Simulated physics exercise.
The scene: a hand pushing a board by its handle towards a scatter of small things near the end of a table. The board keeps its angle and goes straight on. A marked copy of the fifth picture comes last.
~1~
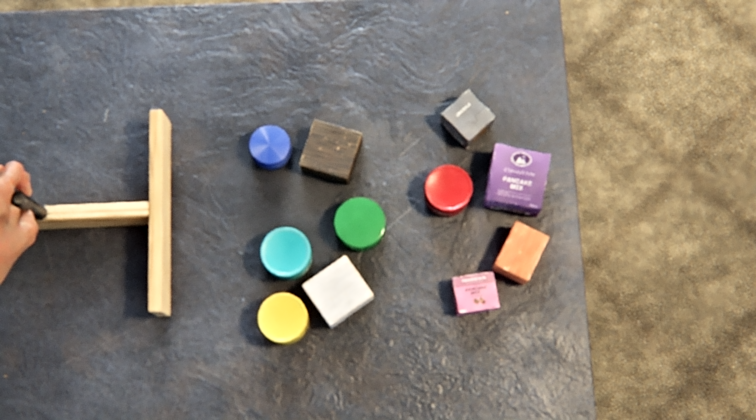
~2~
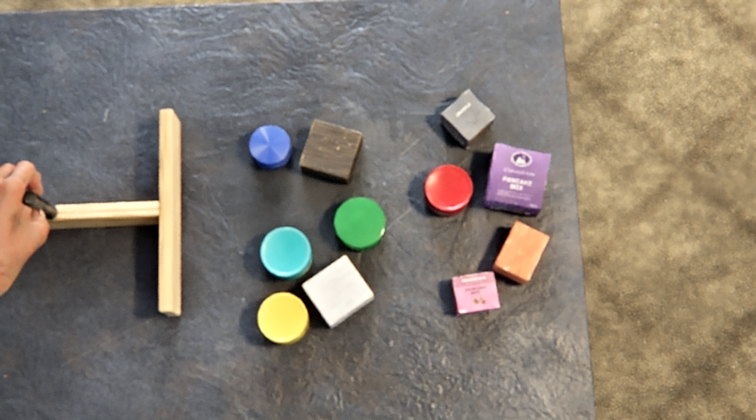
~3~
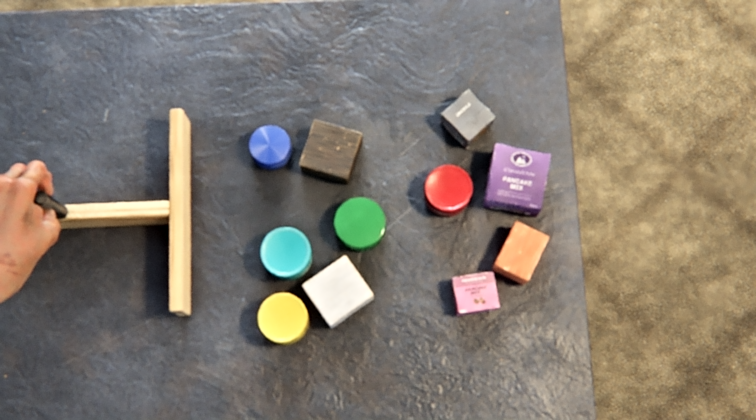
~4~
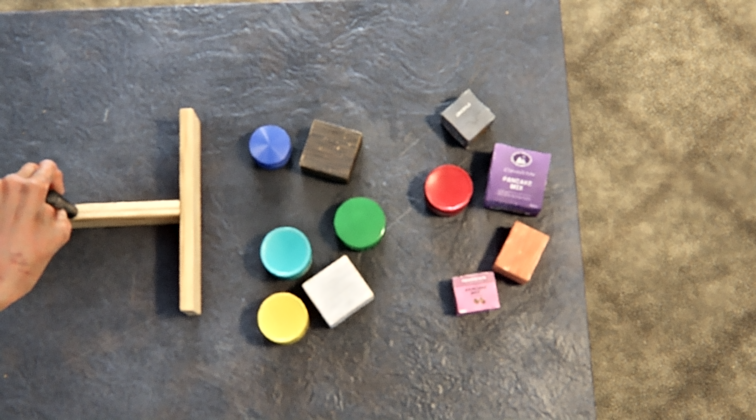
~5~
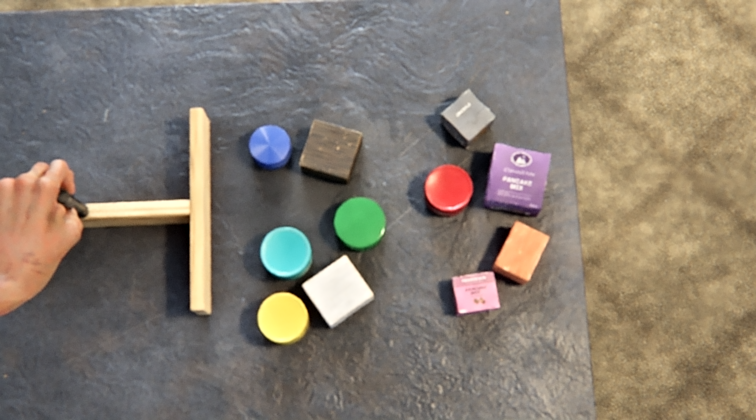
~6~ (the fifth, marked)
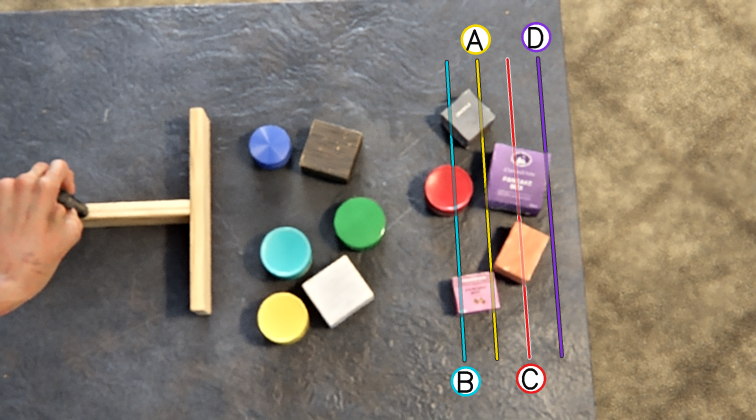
On a dark tabletop, a hand slowly pushes a wooden board right toward scattered small objects.
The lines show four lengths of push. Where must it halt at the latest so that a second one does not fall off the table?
Line A.
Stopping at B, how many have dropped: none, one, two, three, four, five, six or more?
The count is none.
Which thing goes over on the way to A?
The purple packet.
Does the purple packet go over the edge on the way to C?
Yes.
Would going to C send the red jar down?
Yes.
On the marked copy, A at (487, 205); B at (455, 206); C at (518, 204); D at (550, 202).
Following A. Soon after the start, board (302, 202); yellow tub (306, 334); white block (347, 296).
Later, board (405, 198); purple packet (532, 179); pink box (491, 294).
In the end, board (485, 195); purple packet over the edge; red jar (563, 201); one fallen.
As for the rest, B is within the limit but short; C drops four; D drops five.
